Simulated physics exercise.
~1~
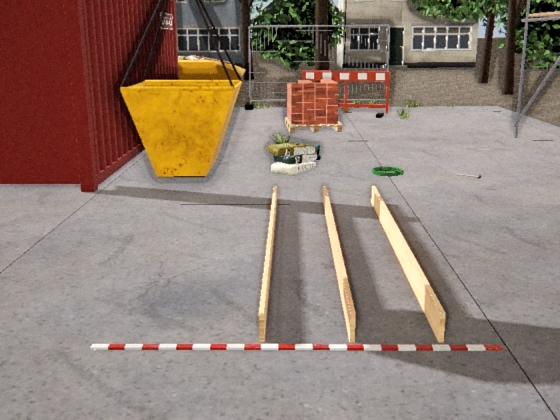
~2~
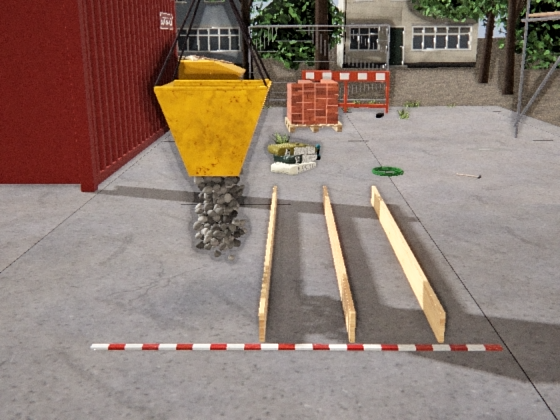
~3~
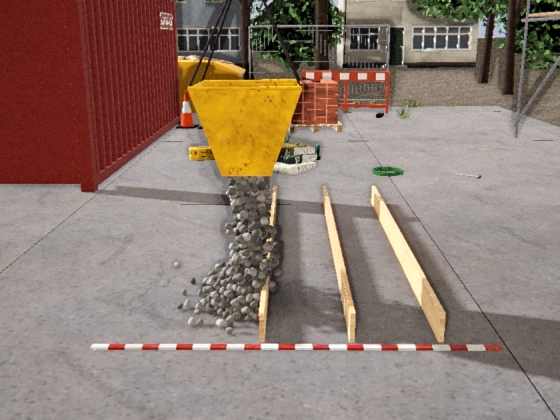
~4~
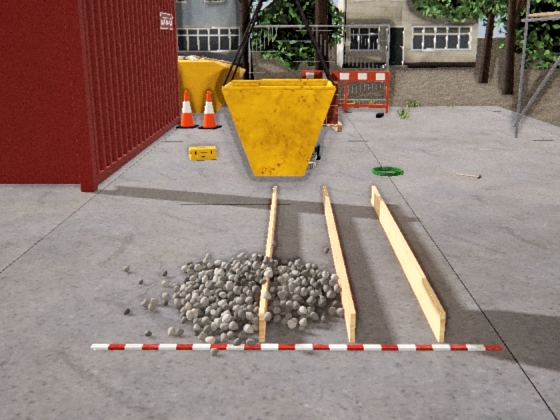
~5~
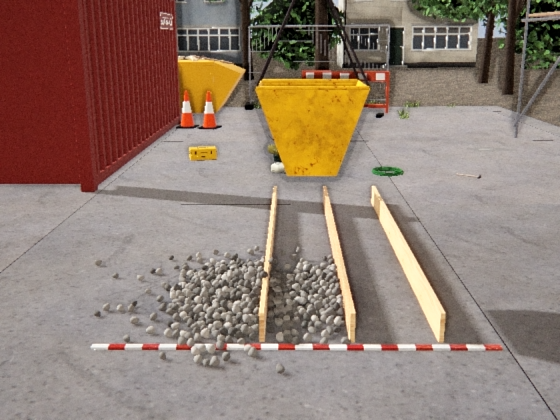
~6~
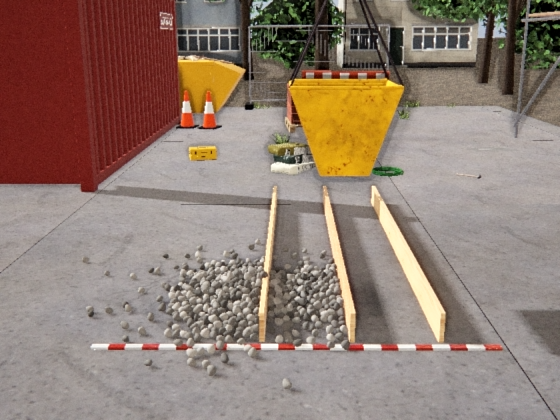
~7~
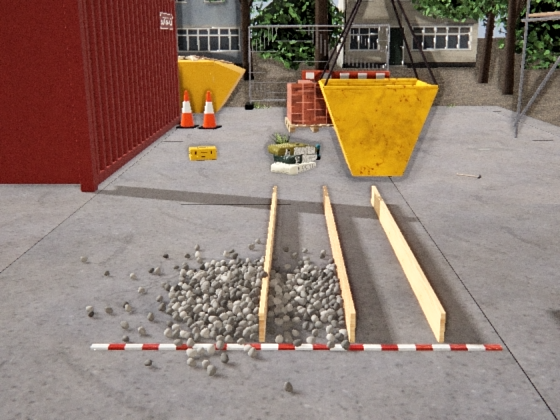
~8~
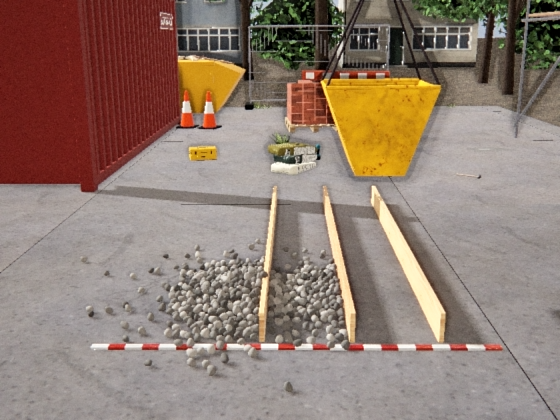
Paved building yard with a yellow skip gliding right, dropping grey cobbles that settle mostly left of three planks, some between them.
